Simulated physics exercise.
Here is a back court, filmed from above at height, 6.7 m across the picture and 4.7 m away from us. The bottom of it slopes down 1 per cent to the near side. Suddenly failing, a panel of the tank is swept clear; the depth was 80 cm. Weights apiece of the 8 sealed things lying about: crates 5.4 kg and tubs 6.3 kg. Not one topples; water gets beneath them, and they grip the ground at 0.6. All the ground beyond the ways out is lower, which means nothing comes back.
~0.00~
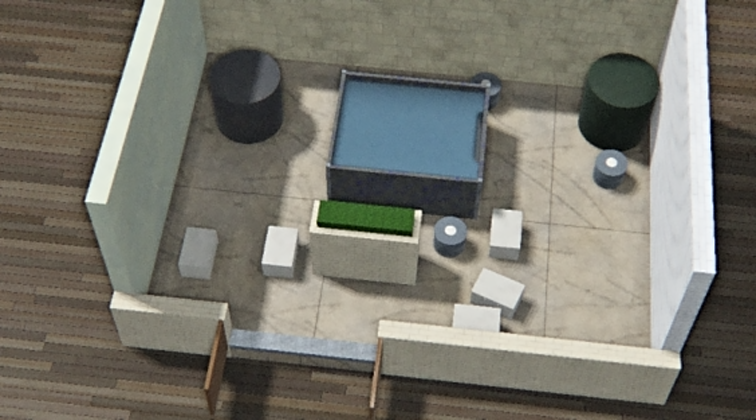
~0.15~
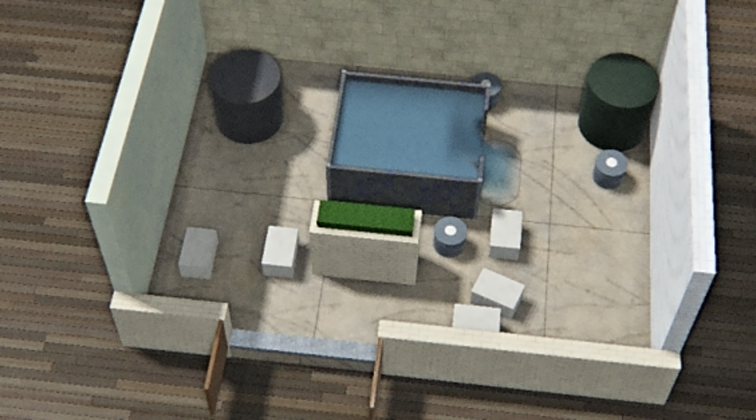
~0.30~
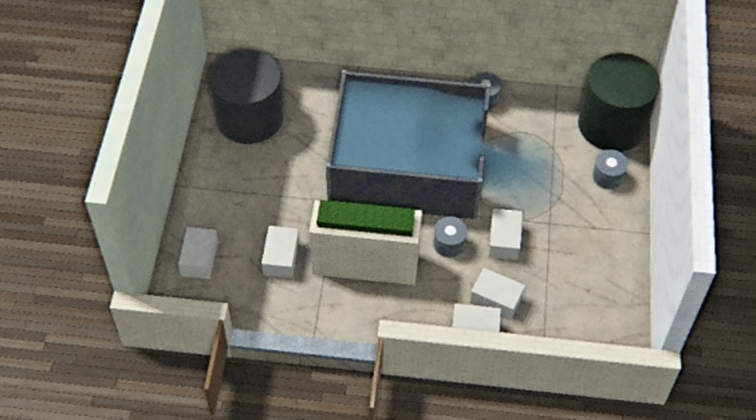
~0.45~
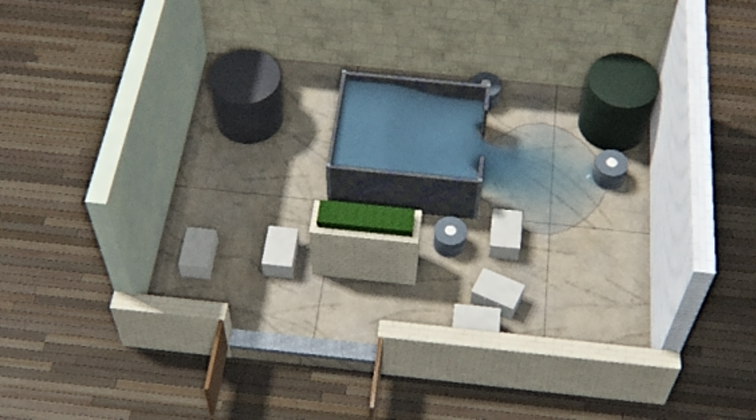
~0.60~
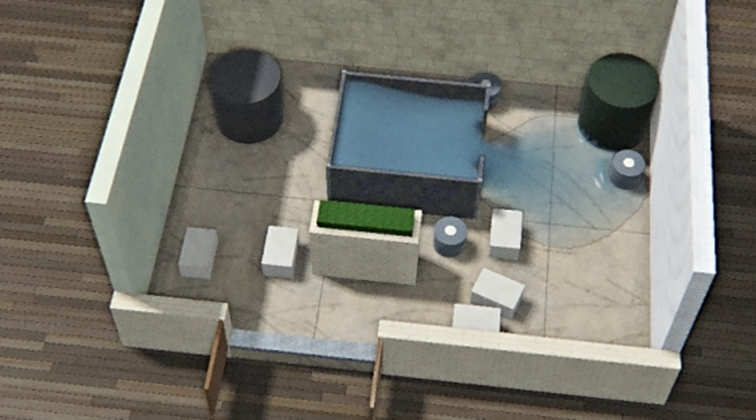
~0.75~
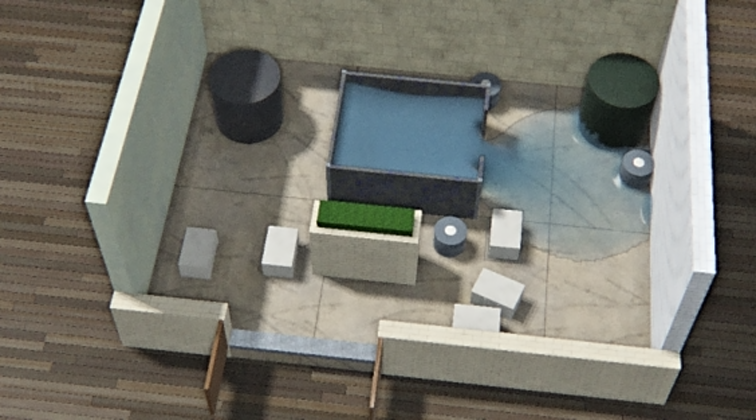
Water pours from the tank's right side, spreads across the floor and pushes a small tub right.
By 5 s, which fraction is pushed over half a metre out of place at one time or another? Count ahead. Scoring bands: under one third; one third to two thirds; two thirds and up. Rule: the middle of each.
It is a third or more but does not reach two thirds.
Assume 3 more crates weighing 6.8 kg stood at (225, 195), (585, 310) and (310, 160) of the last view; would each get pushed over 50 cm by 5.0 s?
Taking them one by one: It stays within, then it goes beyond, then it stays within.
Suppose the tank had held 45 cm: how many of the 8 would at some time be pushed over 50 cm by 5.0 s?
So the tally would be 2.
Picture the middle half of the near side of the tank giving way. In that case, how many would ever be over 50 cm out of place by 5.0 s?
Then the count would be 7.
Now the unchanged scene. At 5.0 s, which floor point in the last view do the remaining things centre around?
They average out to somewhere around (358, 241).
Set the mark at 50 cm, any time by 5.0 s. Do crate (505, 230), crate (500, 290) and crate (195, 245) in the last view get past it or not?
Within the mark, beyond the mark, within the mark.
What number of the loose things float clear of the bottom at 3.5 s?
Tally: 2 of them.
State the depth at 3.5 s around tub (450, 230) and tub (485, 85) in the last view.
I'd put it at 1 cm and 5 cm respectively.
After 1.1 s 0 of 8 are over 50 cm from their spots; 1 afloat.
After 2.2 s 1 of 8 are over 50 cm from their spots; 1 afloat.
After 3.5 s 4 of 8 are over 50 cm from their spots; 2 afloat.
After 5.0 s 5 of 8 are over 50 cm from their spots, and 5 have been at some point; 6 afloat.
